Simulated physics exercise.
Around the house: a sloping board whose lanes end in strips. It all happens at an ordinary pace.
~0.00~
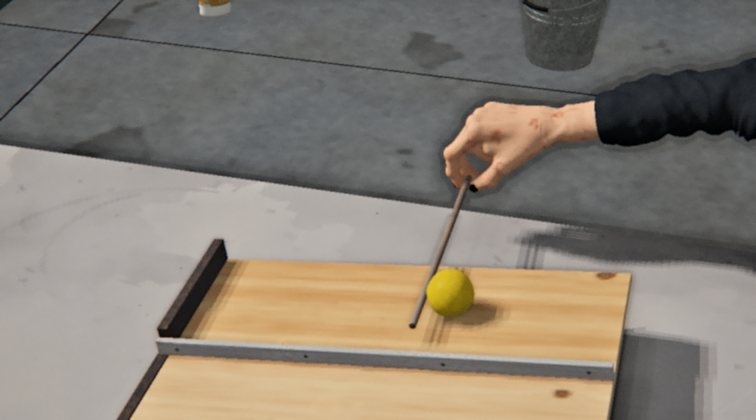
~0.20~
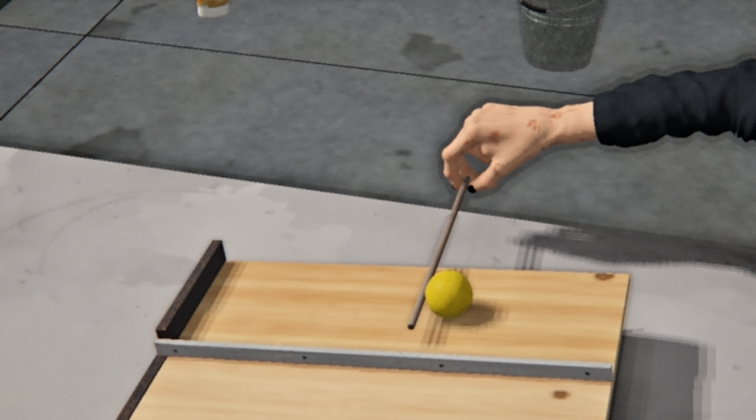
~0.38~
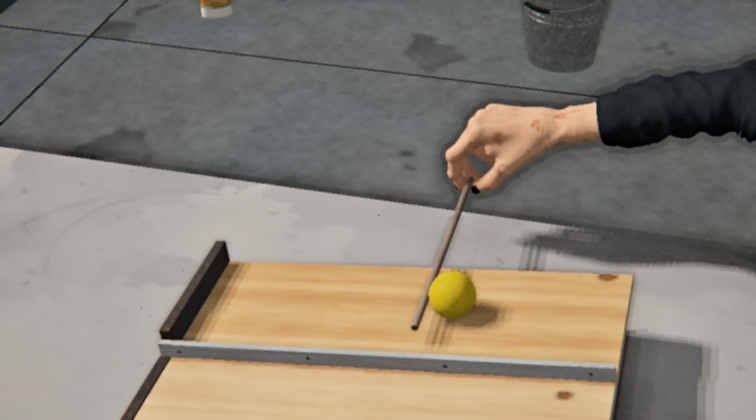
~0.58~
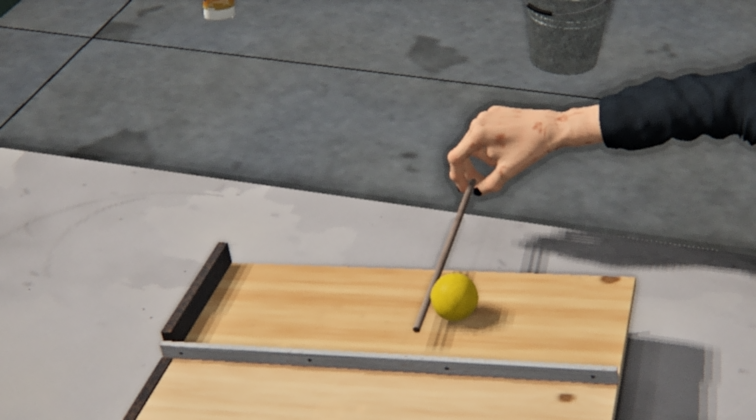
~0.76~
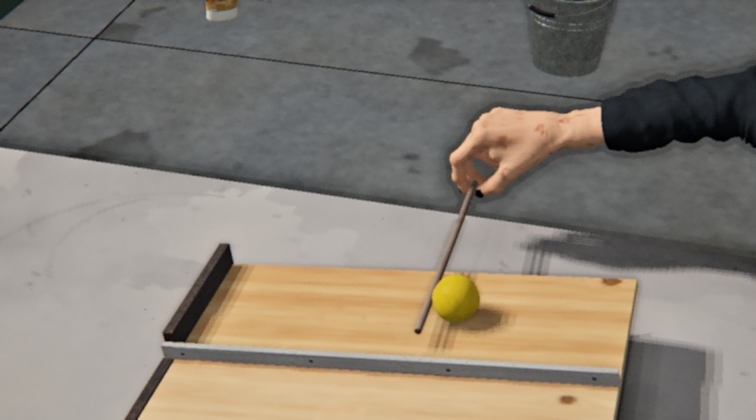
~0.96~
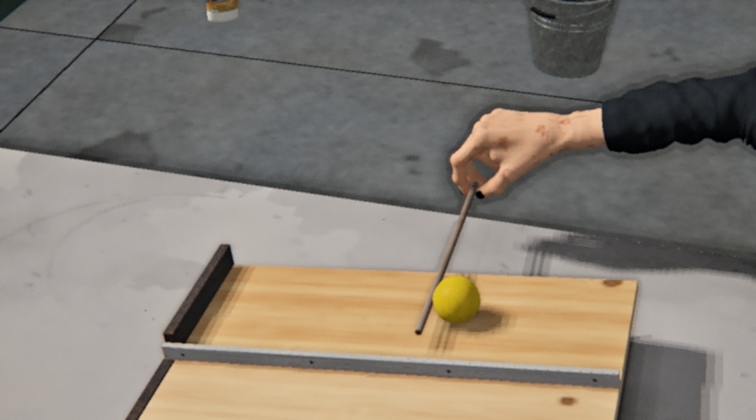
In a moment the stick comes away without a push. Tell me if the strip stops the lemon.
The lemon is held by the strip.
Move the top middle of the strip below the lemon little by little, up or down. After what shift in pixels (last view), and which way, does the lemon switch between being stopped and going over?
A shift of 12 pixels, going down.
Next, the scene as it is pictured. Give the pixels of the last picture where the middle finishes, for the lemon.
Near (225, 290).
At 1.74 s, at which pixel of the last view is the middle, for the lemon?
Near (268, 292).
After 1.30 s, lemon rolling on the board near (425, 299).
After 1.56 s, lemon rolling on the board near (347, 296).
After 1.74 s, lemon rolling on the board near (269, 292).
In the end (2.6 s), the lemon stops on the board, near (225, 290).
